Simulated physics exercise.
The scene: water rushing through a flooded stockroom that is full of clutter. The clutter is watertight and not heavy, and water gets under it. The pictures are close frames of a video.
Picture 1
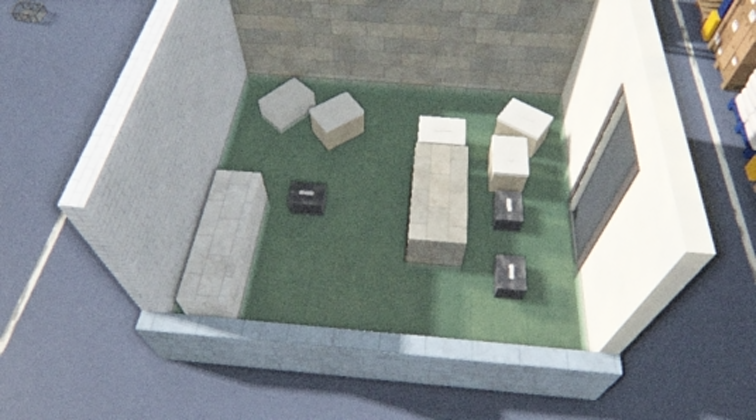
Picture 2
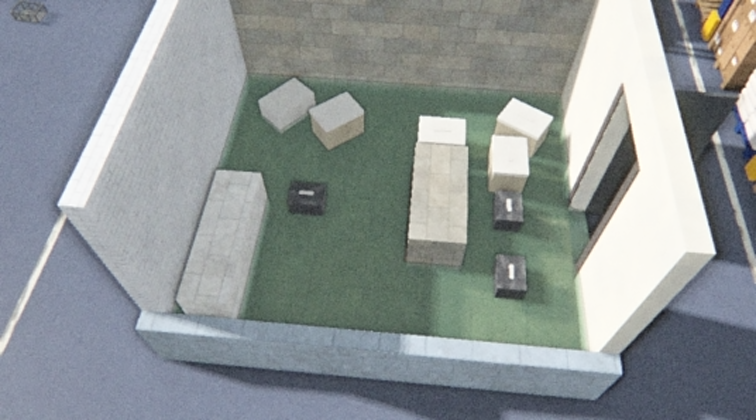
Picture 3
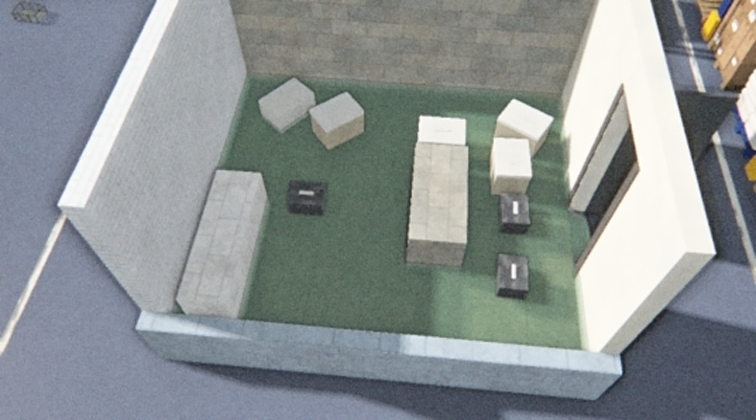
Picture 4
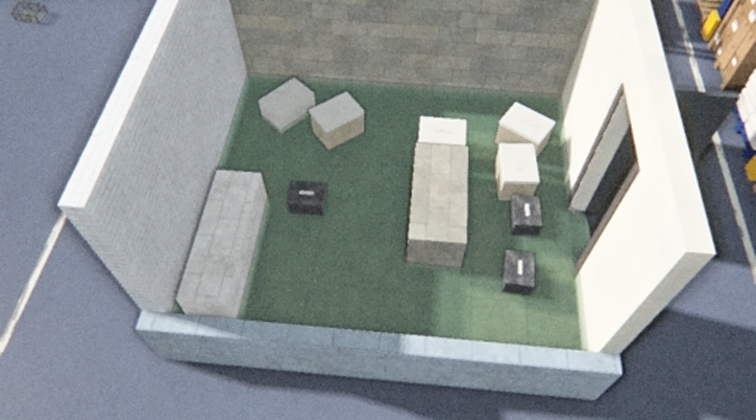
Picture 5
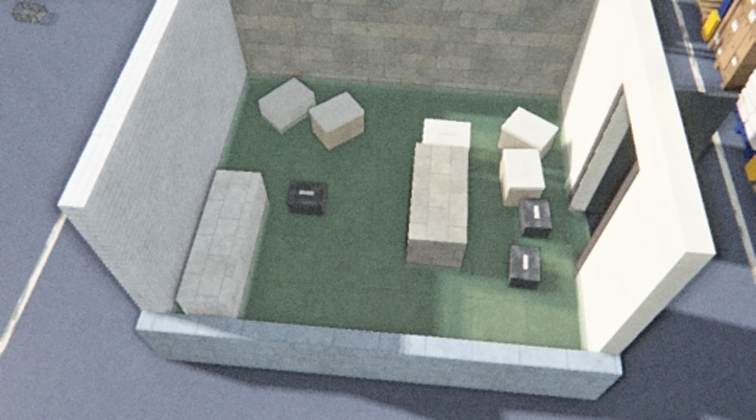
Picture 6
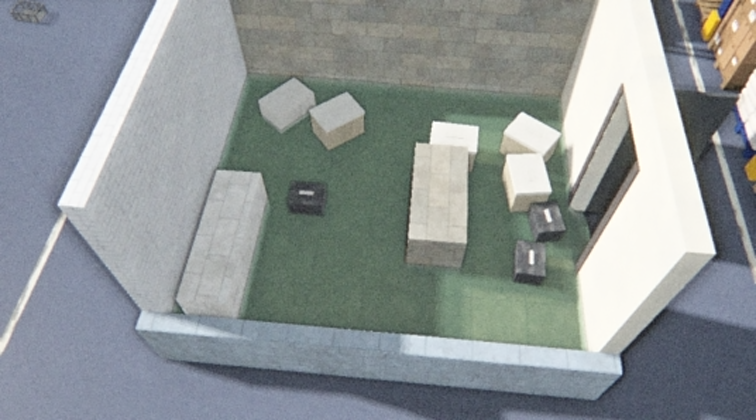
Small dark boxes and pale blocks shift across the right side of a green-floored, open-topped room, seen from a fixed high viewpoint. Two grey blocks sit at back left beside a dark box, with long stone-like blocks at left and centre. The panel in the right wall's opening disappears first, then the right-hand dark boxes and nearby white blocks slide rightward, some turning slightly, while the left side stays still.
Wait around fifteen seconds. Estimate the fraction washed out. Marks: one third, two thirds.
Share: One to two thirds.
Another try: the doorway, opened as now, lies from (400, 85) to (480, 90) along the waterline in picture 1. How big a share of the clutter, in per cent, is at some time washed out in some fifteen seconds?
Some 80 per cent.
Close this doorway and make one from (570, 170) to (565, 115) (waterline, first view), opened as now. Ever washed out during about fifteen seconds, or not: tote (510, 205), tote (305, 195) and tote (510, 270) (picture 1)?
As listed: Gone, kept in, out.
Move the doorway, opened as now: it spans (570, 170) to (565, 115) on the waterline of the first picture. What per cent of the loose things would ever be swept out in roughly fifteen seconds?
About 80 per cent.
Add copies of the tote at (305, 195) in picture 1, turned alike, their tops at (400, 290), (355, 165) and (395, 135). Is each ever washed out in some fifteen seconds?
As listed: Washed out, still in, gone.
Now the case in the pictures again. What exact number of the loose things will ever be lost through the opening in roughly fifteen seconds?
That makes 5.
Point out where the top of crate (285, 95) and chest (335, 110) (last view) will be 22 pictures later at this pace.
Near (320, 102) and (403, 115).
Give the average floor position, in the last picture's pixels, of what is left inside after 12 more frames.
Close to (372, 177).
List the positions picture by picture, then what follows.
The first frame shows a tote at (509, 205), afloat; a tote at (511, 272) floats; 0 of 8 have shifted.
The second frame shows a tote at (509, 206) floats; a tote at (511, 272) floats; 0 of 8 have shifted.
The third frame shows a tote at (516, 208), afloat, close to its start; a tote at (514, 272) floats, close to its start; 1 of 8 have shifted.
The fourth frame shows a tote at (527, 210), afloat, close to its start; a tote at (520, 268) floats, close to its start; 4 of 8 have shifted.
The fifth frame shows a tote at (537, 212) floats, a stride from its start; a tote at (526, 263), afloat, close to its start; 5 of 8 have shifted.
The sixth frame shows a tote at (548, 216) floats, a stride from its start; a tote at (531, 258) floats, a stride from its start; 5 of 8 have shifted.
A moment on, 1 of 8 are out; 7 afloat.
Next, 4 of 8 are out; 4 afloat.
Later, 4 of 8 are out; 4 afloat.
In the end, 5 of 8 are out; 3 afloat.
